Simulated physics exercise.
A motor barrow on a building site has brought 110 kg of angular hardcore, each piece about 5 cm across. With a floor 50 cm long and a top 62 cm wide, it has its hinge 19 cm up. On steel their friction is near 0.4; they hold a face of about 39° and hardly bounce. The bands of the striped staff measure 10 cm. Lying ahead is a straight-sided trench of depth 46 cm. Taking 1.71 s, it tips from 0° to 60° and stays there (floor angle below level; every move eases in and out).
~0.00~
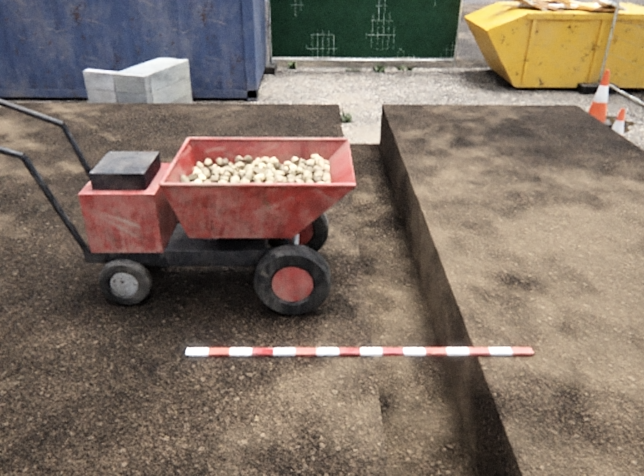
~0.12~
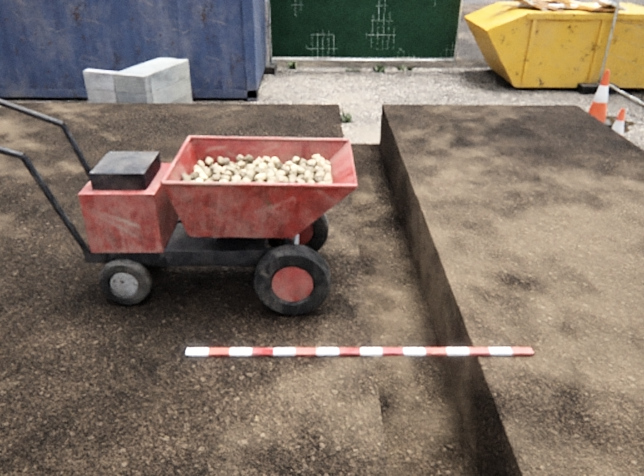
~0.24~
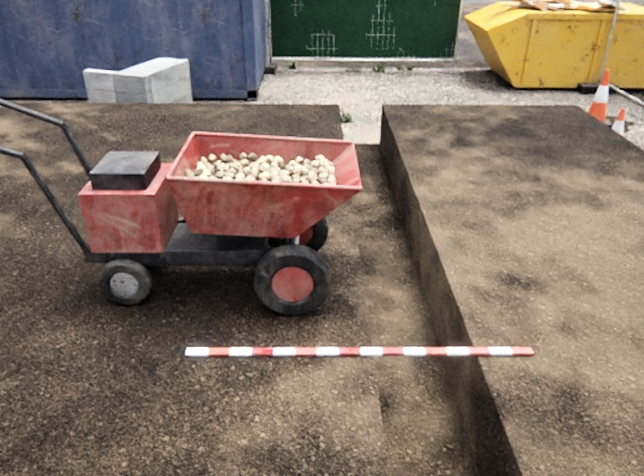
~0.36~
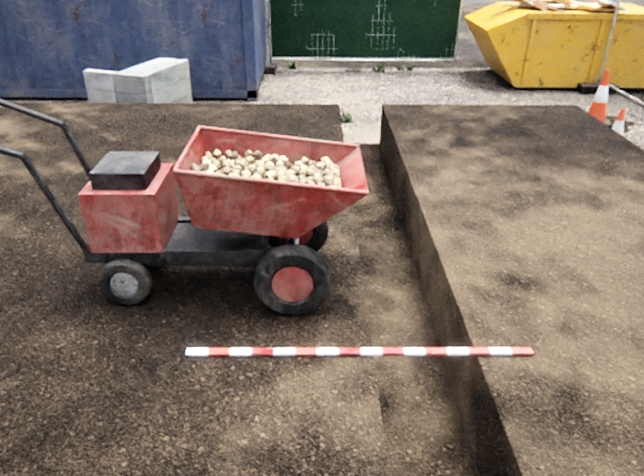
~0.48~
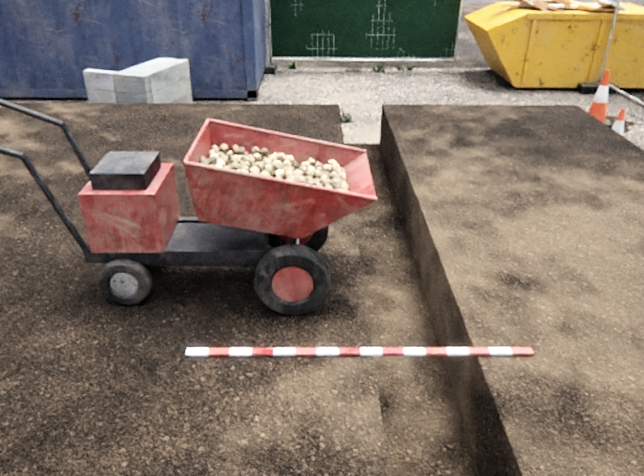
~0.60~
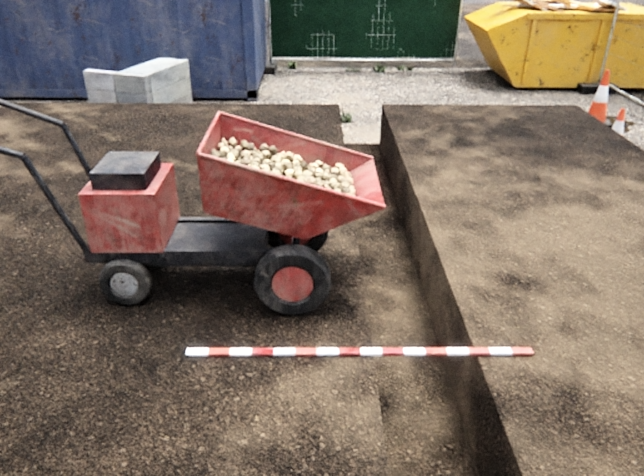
The red skip on a motor barrow tilts steadily toward the right, carrying its pale stones.
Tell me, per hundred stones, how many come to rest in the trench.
49 per hundred.
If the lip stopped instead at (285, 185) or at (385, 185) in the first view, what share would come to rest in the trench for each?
The first gives about 50 percent and the second about 35 percent.
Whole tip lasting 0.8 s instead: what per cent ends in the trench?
It would be near 50 per cent.
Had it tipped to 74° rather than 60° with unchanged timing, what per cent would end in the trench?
Roughly 100 percent.
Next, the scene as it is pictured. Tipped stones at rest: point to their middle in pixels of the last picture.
Near (419, 340).
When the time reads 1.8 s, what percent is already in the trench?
Roughly 5% by that time.
After 1.3 s the floor is at 51°; 100 % in the skip; the foremost stones are at (389, 240).
After 1.8 s the floor is at 60°; 97 % in the skip, 3 % in the trench; the foremost stones are at (425, 283).
After 2.2 s the floor is at 60°; 79 % in the skip, 21 % in the trench; the foremost stones are at (446, 282).
After 4.1 s the floor is at 60°; 50 % in the skip, 49 % in the trench, 1 % past the trench; the foremost stones are at (448, 303).
